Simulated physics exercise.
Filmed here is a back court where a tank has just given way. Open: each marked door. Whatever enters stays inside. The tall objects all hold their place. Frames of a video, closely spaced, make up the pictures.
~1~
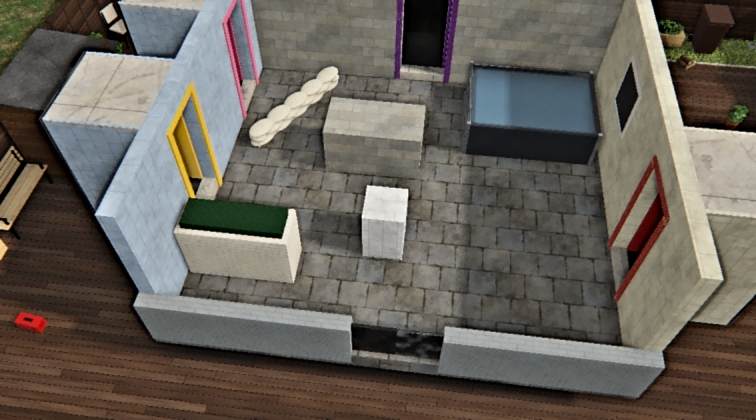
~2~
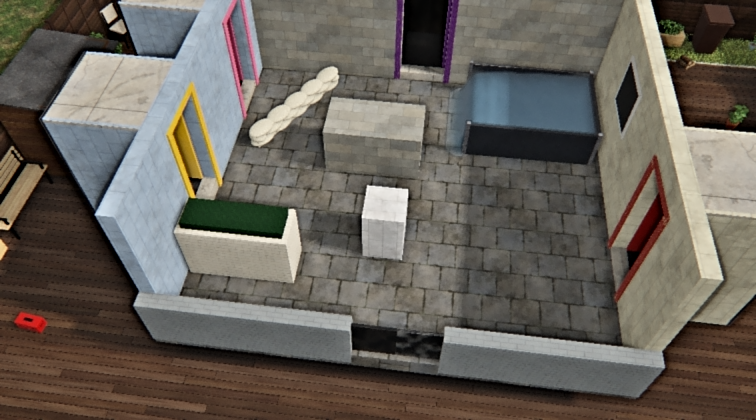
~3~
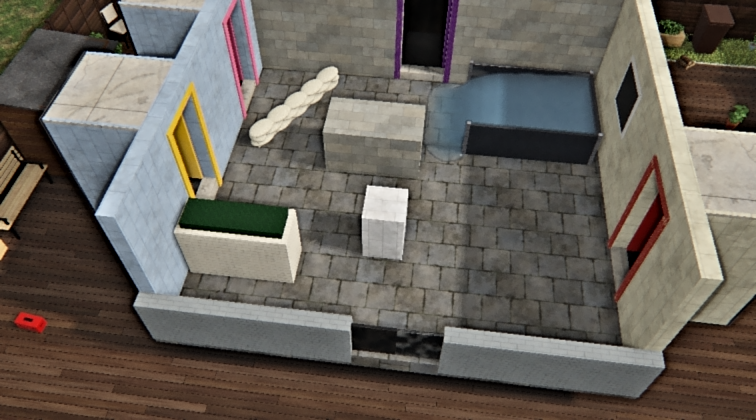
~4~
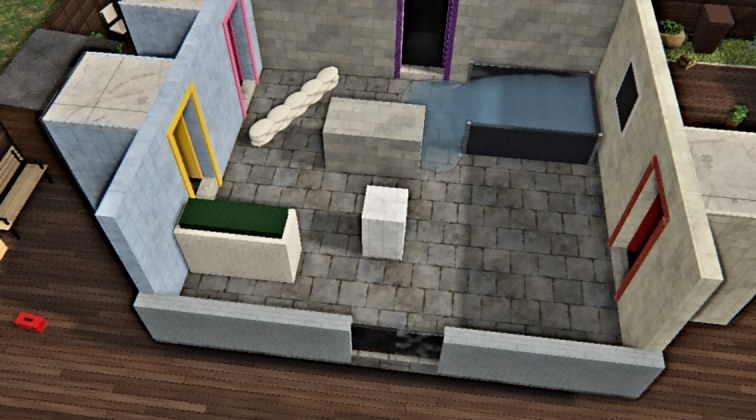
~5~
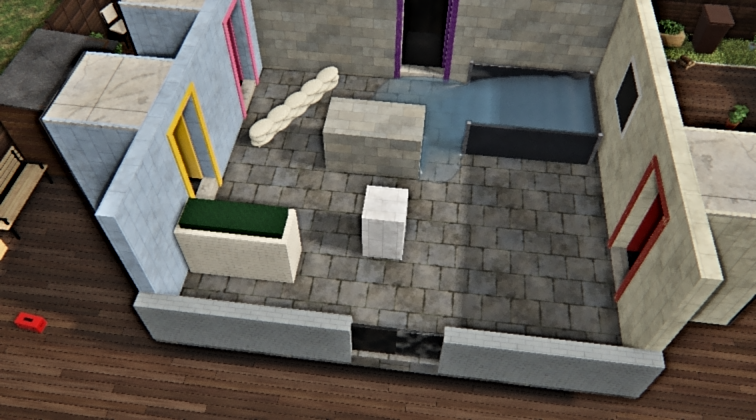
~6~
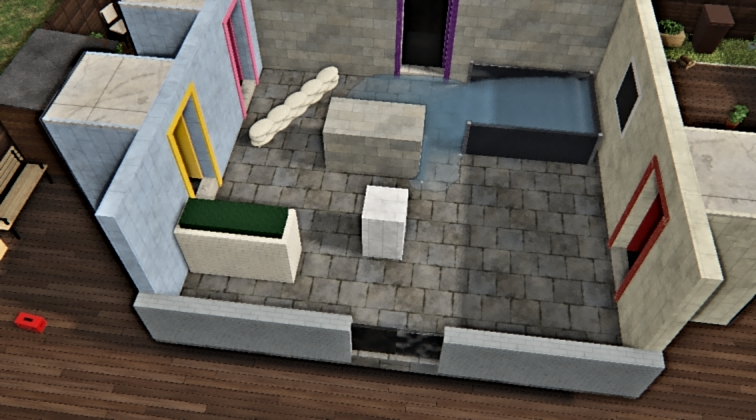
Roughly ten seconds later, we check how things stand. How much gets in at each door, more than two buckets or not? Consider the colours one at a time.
The purple door is going to stay inside the allowance; the yellow door is going to stay inside the allowance; the red door is going to stay inside the allowance; the pink door is going to stay inside the allowance.
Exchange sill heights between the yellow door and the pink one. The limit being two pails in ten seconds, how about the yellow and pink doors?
My reading: The yellow door passes that mark; the pink door keeps below it.
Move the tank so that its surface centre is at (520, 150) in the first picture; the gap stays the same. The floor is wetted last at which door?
Final one: The door marked red.
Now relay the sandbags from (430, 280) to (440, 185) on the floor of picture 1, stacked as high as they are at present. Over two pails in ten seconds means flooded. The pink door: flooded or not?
In that case the pink door comes in above.
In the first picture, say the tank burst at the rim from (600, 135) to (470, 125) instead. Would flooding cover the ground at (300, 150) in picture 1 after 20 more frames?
Still dry.
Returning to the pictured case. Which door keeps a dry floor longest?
My answer: The red door.
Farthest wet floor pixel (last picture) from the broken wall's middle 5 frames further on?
Near (263, 69).
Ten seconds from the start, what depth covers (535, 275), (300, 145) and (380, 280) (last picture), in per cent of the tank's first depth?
Some 14, 12 and 10 in a hundred.
A moment on, water covers 25 % of the floor; the purple door wet at the sill, nothing in, the yellow door not reached, the red door not reached, the pink door not reached.
Next, water covers 45 % of the floor; the purple door under two buckets in, the yellow door wet at the sill, nothing in, the red door not reached, the pink door wet at the sill, nothing in.
Then, water covers 65 % of the floor; the purple door under two buckets in, the yellow door wet at the sill, nothing in, the red door not reached, the pink door wet at the sill, nothing in.
Later, water covers 75 % of the floor; the purple door under two buckets in, the yellow door under two buckets in, the red door wet at the sill, nothing in, the pink door under two buckets in.
In the end, water covers 95 % of the floor; the purple door under two buckets in, the yellow door under two buckets in, the red door under two buckets in, the pink door under two buckets in.
